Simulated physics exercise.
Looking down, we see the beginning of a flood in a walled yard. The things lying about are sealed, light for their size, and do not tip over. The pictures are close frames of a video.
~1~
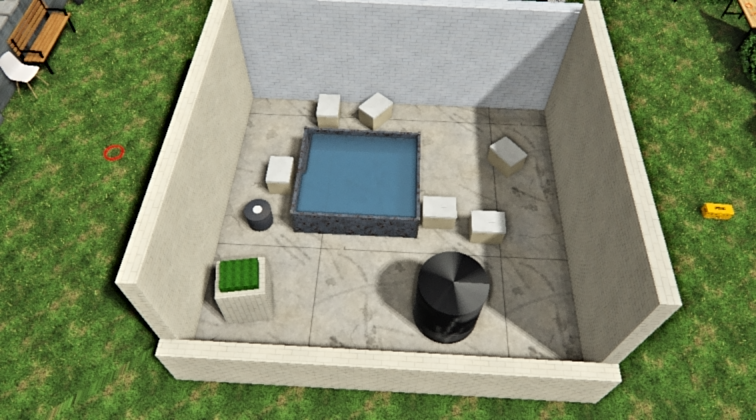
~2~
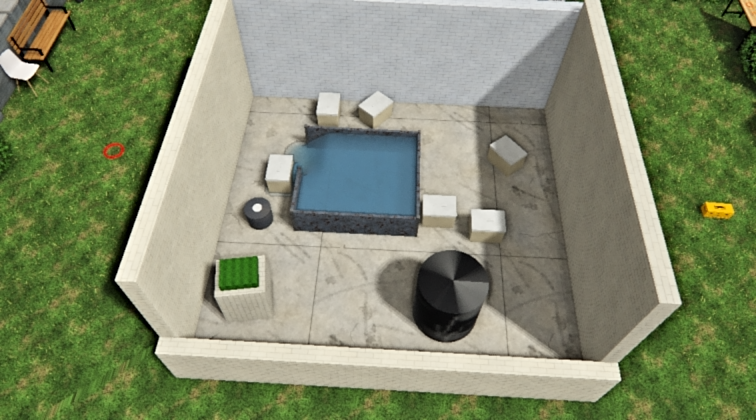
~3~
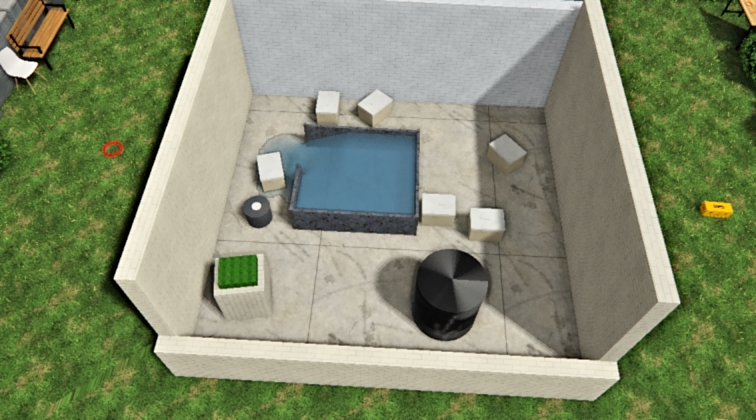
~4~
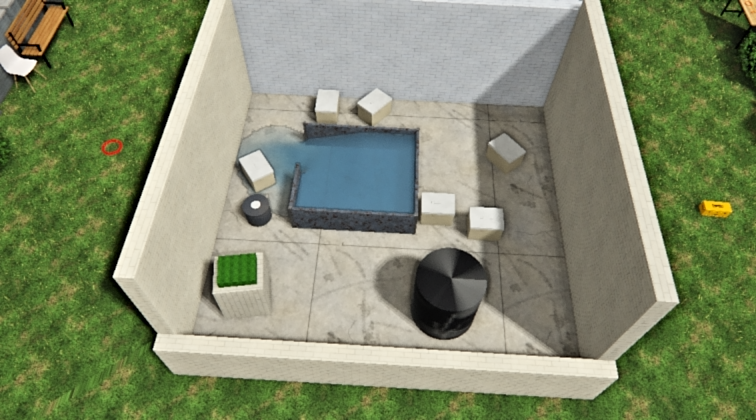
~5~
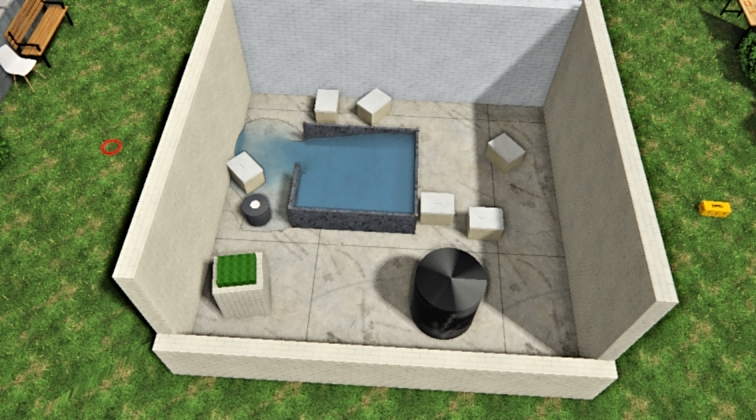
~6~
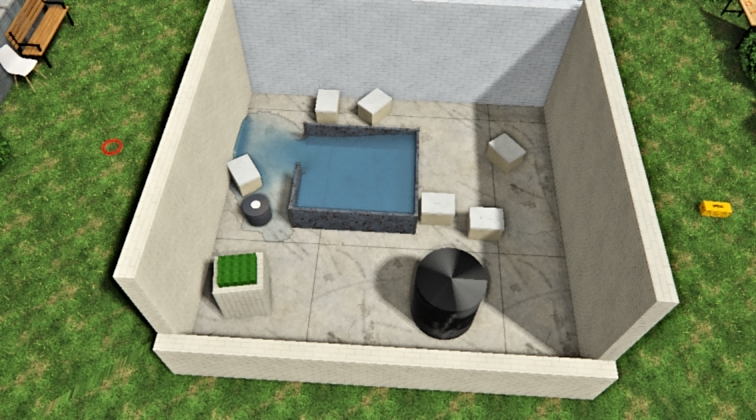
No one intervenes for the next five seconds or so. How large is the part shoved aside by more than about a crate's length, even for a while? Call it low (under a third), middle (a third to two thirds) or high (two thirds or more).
Middle.
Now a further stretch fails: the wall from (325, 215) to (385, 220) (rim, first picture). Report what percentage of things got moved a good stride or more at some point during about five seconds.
Estimate: Close to 0 per cent.
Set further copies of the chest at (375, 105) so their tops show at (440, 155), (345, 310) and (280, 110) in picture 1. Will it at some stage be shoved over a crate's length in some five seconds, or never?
First remains in place, second remains in place, third driven off.
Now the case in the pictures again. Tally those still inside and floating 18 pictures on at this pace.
Count: 2.
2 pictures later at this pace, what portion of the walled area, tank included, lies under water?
I'd say around 20 in a hundred.
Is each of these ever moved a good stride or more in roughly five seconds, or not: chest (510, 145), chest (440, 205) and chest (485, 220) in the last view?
In that order: Never so far, not that far, no.
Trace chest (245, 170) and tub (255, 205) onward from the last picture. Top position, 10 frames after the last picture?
First object around (231, 255); second object around (276, 226).
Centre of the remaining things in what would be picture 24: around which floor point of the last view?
Average floor point: Approx. (401, 196).
A moment on, 1 of 7 are well off their spots; 0 afloat.
Next, 2 of 7 are well off their spots; 0 afloat.
Later, 4 of 7 are well off their spots; 2 afloat.
In the end, 4 of 7 are well off their spots, and 4 have been at some point; 1 afloat.
